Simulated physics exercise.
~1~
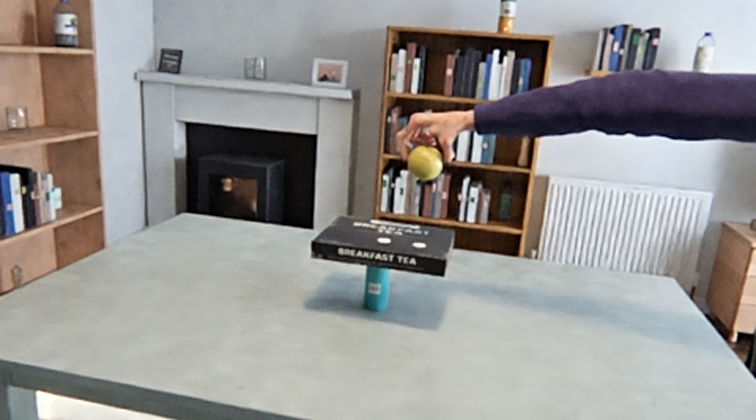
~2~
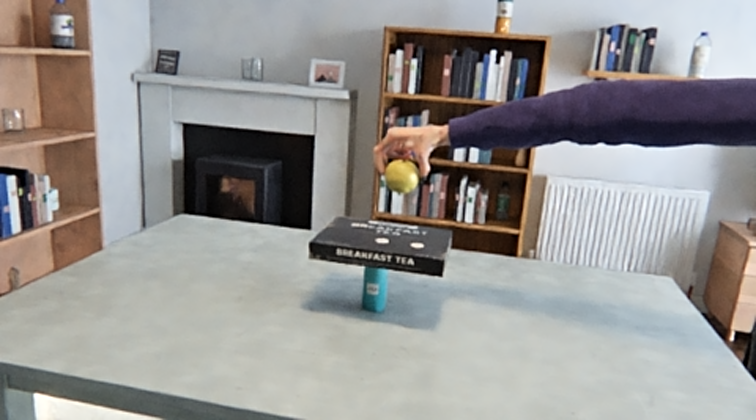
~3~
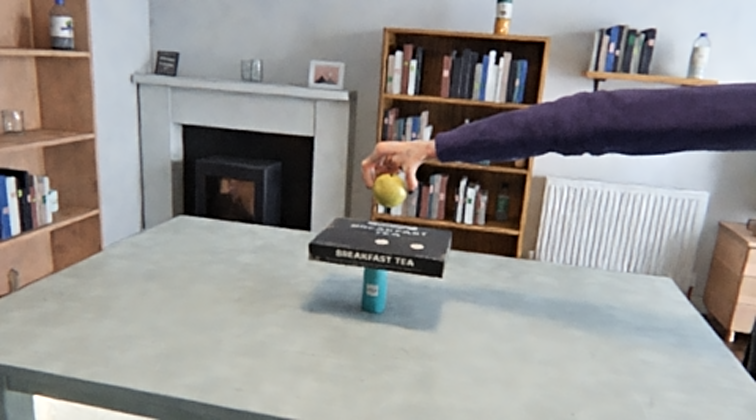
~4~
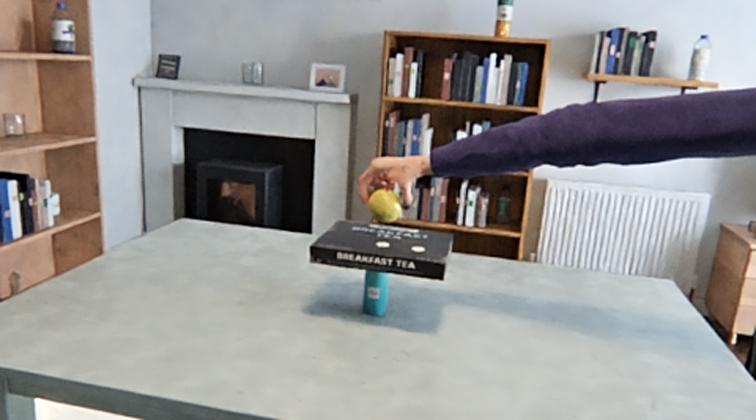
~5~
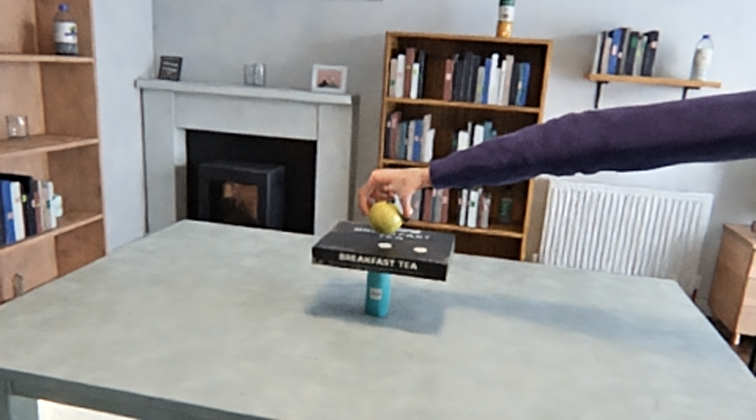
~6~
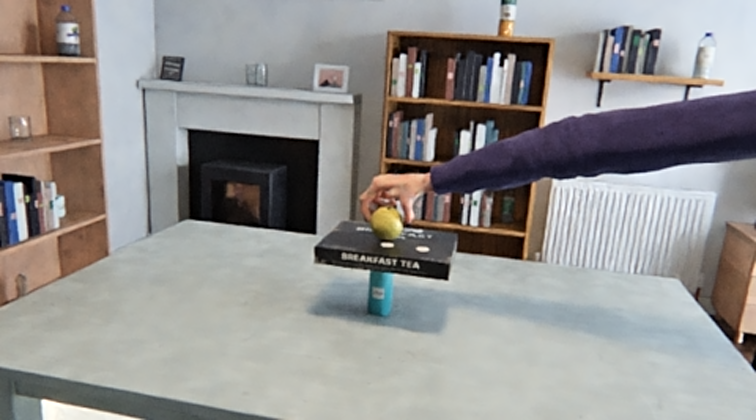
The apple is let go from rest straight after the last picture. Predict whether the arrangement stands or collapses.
Looks to me like it is stable after that.
Then, 0.40 s on from there, no change.
Then, 1.00 s on from there, yellow apple resting near (388, 224).
In the end, all 3 unmoved. At the end, from the last picture's camera, yellow apple near (388, 224). The stack holds.
